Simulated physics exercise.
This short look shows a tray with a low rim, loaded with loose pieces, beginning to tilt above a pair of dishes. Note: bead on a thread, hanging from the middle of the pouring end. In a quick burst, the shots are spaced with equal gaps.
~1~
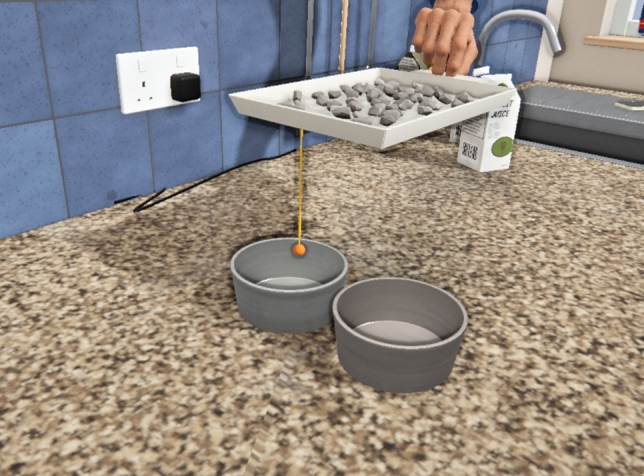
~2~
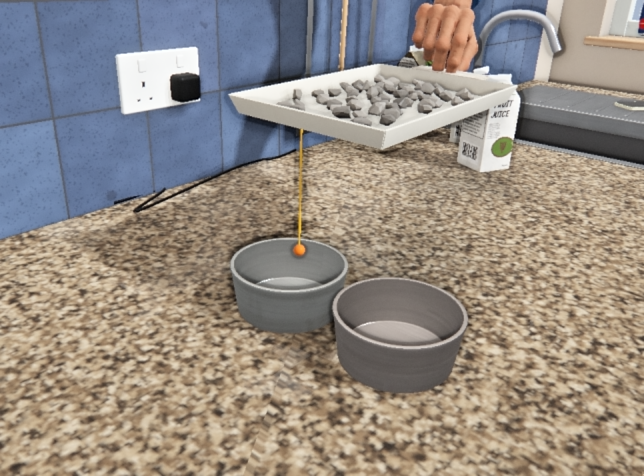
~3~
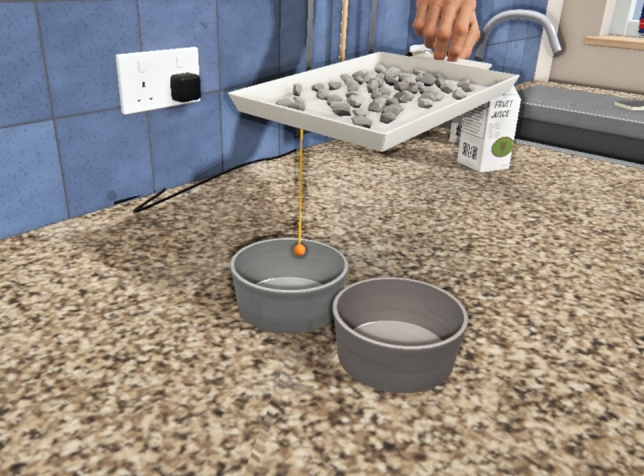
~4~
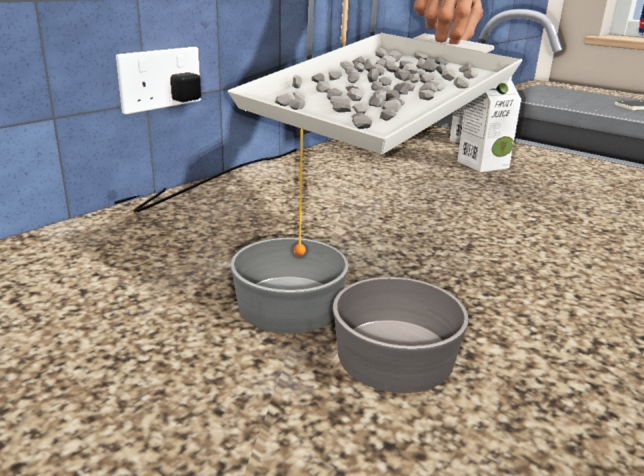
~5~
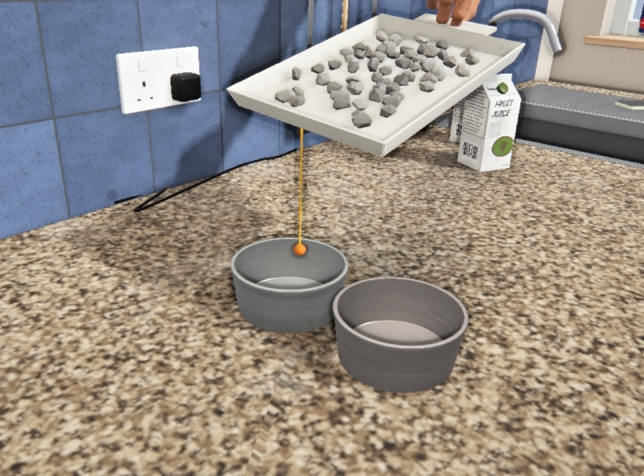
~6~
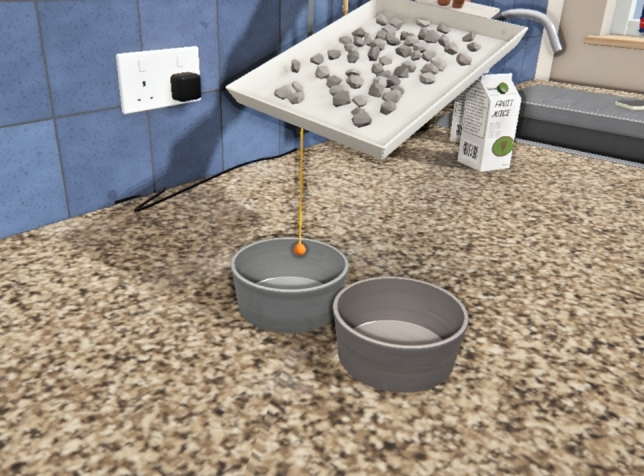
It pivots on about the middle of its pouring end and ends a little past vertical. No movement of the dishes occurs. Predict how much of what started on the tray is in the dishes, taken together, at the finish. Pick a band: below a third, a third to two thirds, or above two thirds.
Taken together, the dishes hold a third to two thirds.
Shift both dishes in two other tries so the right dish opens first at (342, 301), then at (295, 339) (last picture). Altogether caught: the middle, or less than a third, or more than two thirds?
Position 1 - over two thirds; position 2 - under a third.
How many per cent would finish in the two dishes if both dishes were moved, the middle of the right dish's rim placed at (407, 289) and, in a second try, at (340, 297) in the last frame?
First some 20, then 80 per cent.
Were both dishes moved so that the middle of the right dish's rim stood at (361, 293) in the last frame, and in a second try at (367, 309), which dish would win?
Outcome A - the right-side one; outcome B - the right-side one.
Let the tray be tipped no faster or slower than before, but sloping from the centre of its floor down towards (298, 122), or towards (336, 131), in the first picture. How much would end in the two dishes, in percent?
Lab note: Try one about 30 %, try two 40 %.
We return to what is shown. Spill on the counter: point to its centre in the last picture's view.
The centre sits near (260, 385).
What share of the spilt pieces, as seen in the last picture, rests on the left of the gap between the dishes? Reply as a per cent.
Near 90 in a hundred.
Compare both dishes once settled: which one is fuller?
Observed: The right-side one.
Soon after the last picture, tray tipped steeply; most on the tray; a small part in the air.
A little later, tray tipped past a quarter turn; a small part on the tray; about a third in the right dish; a small part in the left dish; about half outside both; a small part in the air.
Later still, tray tipped past a quarter turn; about half in the right dish; a small part in the left dish; about half outside both.
At rest, tray tipped past a quarter turn; about half in the right dish; a small part in the left dish; about half outside both.
